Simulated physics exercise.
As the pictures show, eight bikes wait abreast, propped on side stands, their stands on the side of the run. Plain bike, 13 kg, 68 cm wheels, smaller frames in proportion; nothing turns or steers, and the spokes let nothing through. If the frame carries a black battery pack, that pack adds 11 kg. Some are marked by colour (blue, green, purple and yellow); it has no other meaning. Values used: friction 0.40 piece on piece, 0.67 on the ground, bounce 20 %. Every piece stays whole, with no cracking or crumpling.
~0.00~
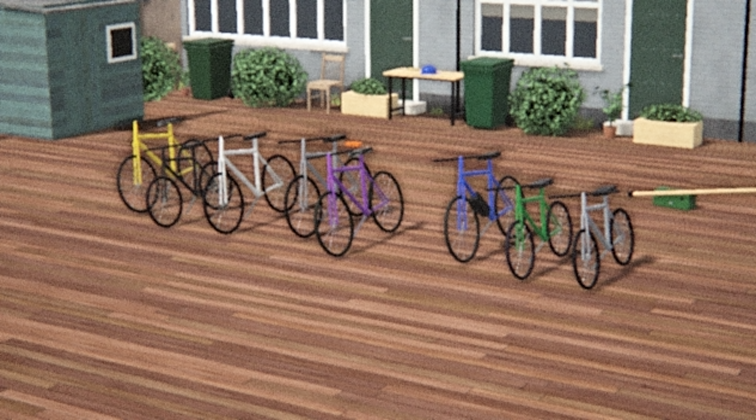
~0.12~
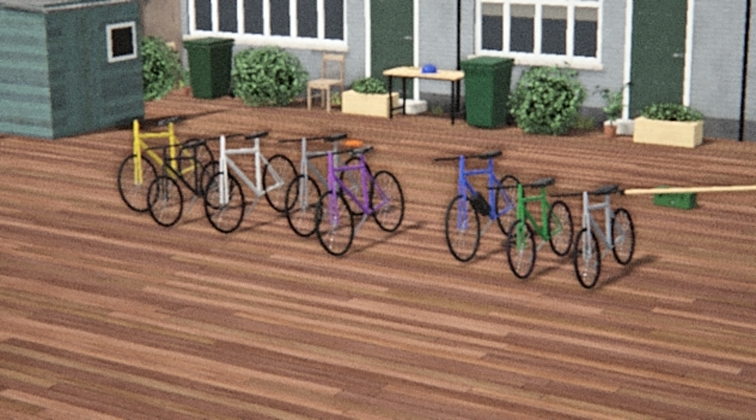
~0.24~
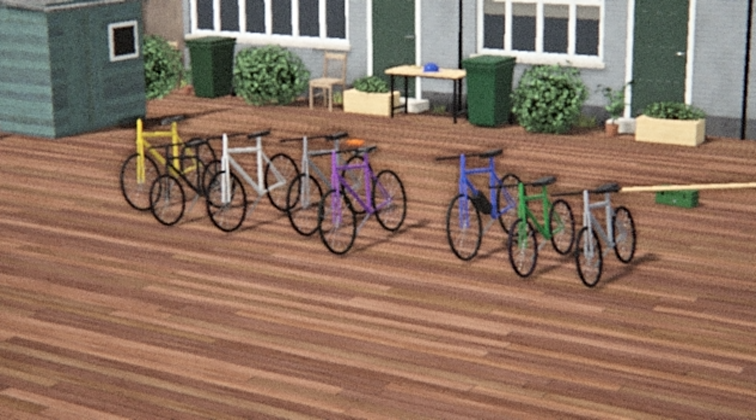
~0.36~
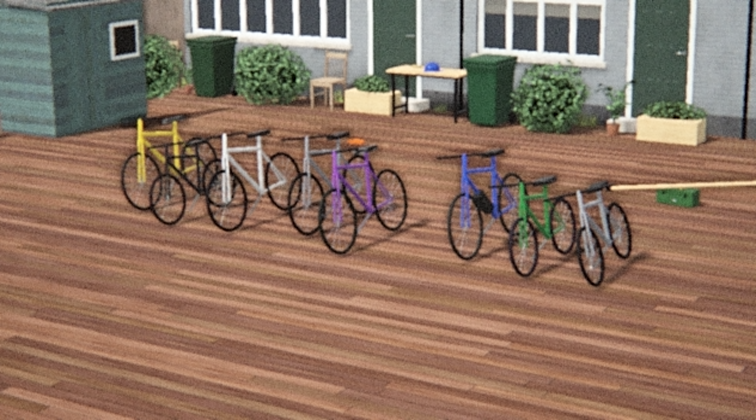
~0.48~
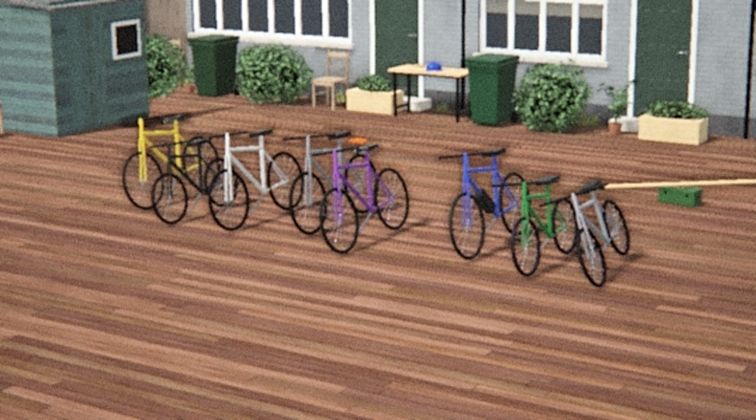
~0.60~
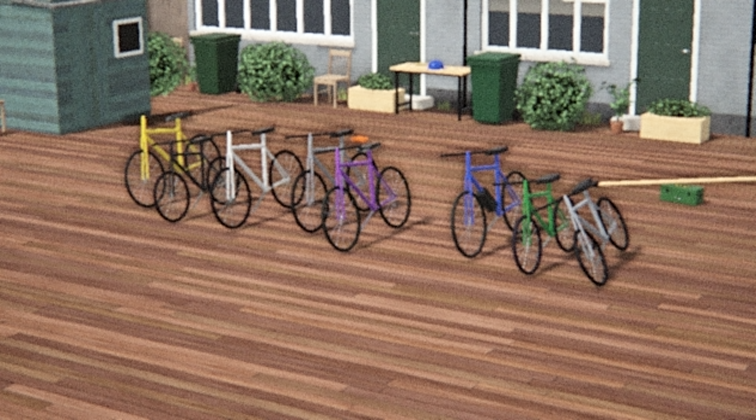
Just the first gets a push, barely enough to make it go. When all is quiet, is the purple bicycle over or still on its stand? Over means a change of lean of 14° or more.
It remains upright.
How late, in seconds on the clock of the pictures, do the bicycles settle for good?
That is at about 2.5 s.
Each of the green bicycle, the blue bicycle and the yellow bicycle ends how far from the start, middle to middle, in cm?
So green shifts 50 cm, blue shifts 60 cm and yellow shifts 0 cm.
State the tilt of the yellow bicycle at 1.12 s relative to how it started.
Tilt from start: Approx. 0 degrees.
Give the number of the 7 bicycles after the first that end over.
Count: 2.
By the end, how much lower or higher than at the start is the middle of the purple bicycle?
0 centimetres lower, roughly.
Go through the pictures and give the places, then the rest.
In the first picture (we follow the side turned to the camera; the camera pans a little), pole end (631, 195) 14 cm from the first bicycle; purple bicycle (380, 191); yellow bicycle (181, 155); green bicycle (505, 239); no other piece has moved.
The second picture shows pole end (623, 193) 57 mm from the first bicycle; purple bicycle (381, 190).
The third picture shows pole end pushing; purple bicycle (384, 190).
The fourth picture shows pole end (609, 189) pushing; purple bicycle (385, 189); no other piece has moved.
The fifth picture shows pole end pushing; purple bicycle (386, 188); no other piece has moved.
The sixth picture shows pole end pushing; purple bicycle (388, 186); yellow bicycle (189, 151); green bicycle (512, 234); no other piece has moved.
Around 1.12 s, 1 of the 7 other bicycles over; purple bicycle unmoved; green bicycle tipped 18°.
Around 2.10 s, 2 of the 7 other bicycles over; purple bicycle unmoved; green bicycle tipped 53°.
Finally (2.7 s), 2 of the 7 other bicycles over; purple bicycle unmoved; blue bicycle tipped 69°; green bicycle tipped 60°. Five left standing. Seen by the last camera, middles, purple bicycle near (365, 189), blue bicycle near (438, 211).
